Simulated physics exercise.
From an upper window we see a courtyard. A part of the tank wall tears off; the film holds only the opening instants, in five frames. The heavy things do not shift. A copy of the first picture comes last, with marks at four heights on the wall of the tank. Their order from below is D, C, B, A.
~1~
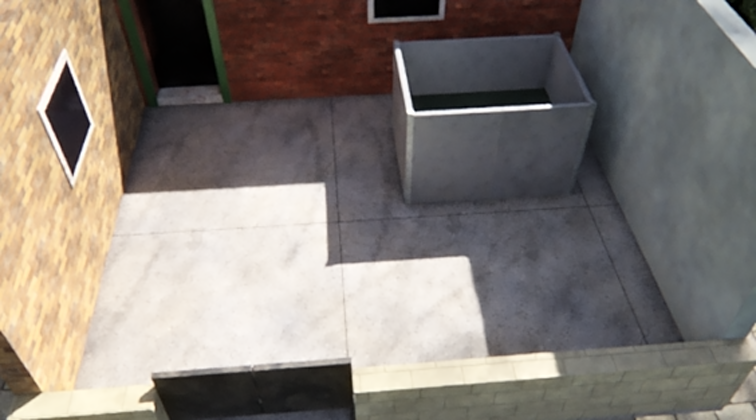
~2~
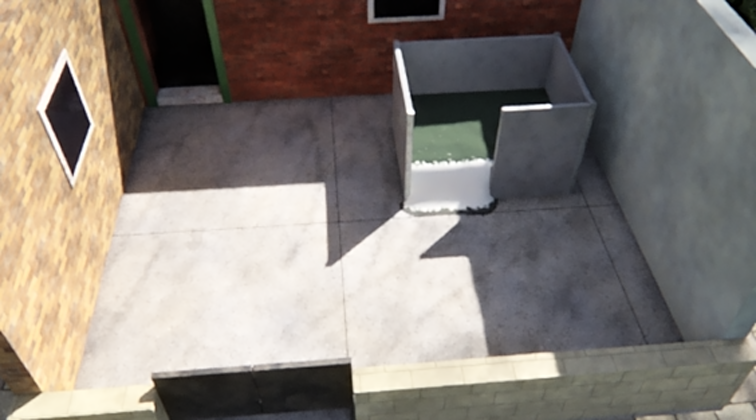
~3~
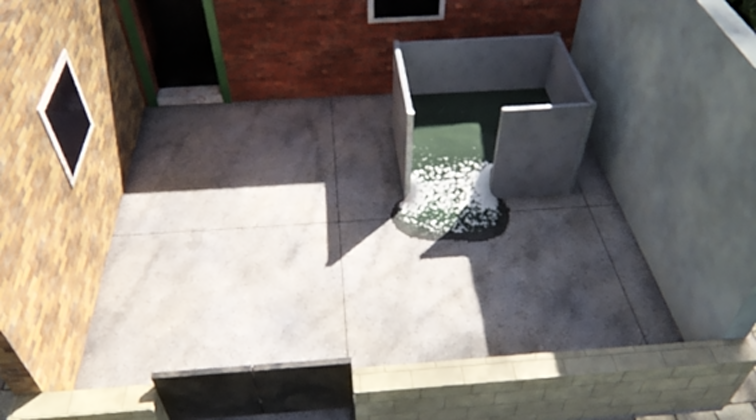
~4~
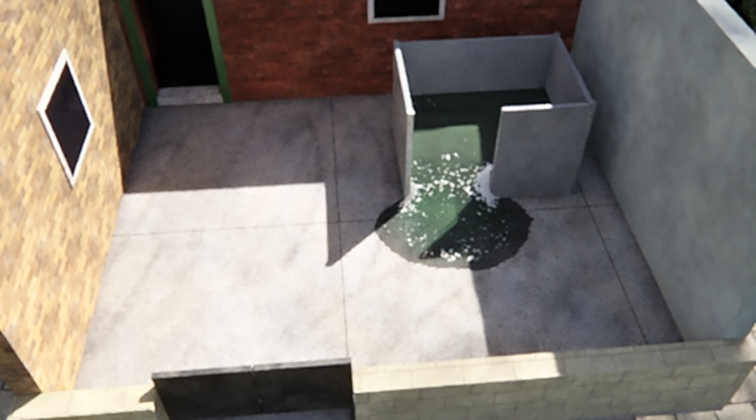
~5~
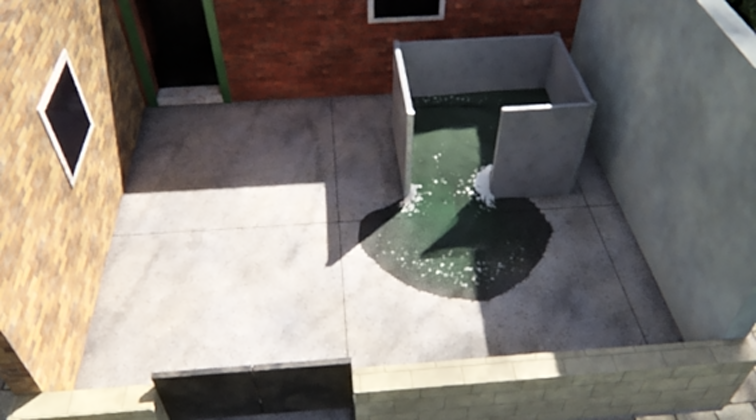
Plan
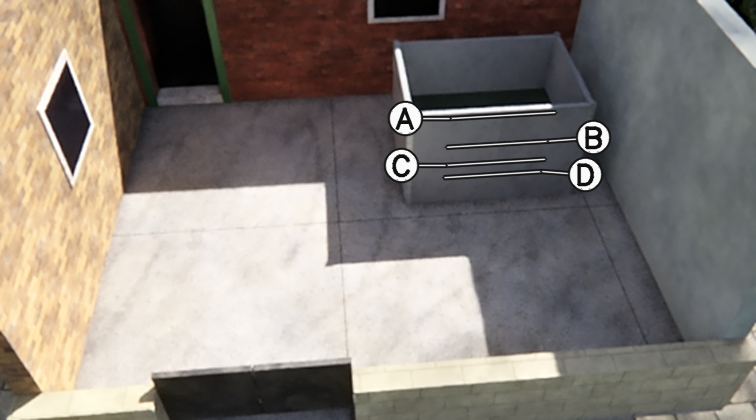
The footage shows a sunlit walled courtyard from above, with a grey tank of dark green water; an opening appears in the tank's front wall, and foaming water pours out, spreading across the paving in a widening, rounded pool.
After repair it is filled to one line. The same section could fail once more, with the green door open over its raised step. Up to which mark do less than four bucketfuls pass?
I would pick line B.
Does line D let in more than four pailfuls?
No.
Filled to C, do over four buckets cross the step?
No.
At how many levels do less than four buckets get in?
Three of the four.
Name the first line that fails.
Line A.
On the marked copy, A at (502, 115); B at (498, 144); C at (495, 162); D at (493, 174); from the bottom up D, C, B, A.
For line A, about 9 bucketfuls get in.
For line B, a splash gets over, under a bucket.
For line C, nothing gets over.
For line D, nothing gets over.
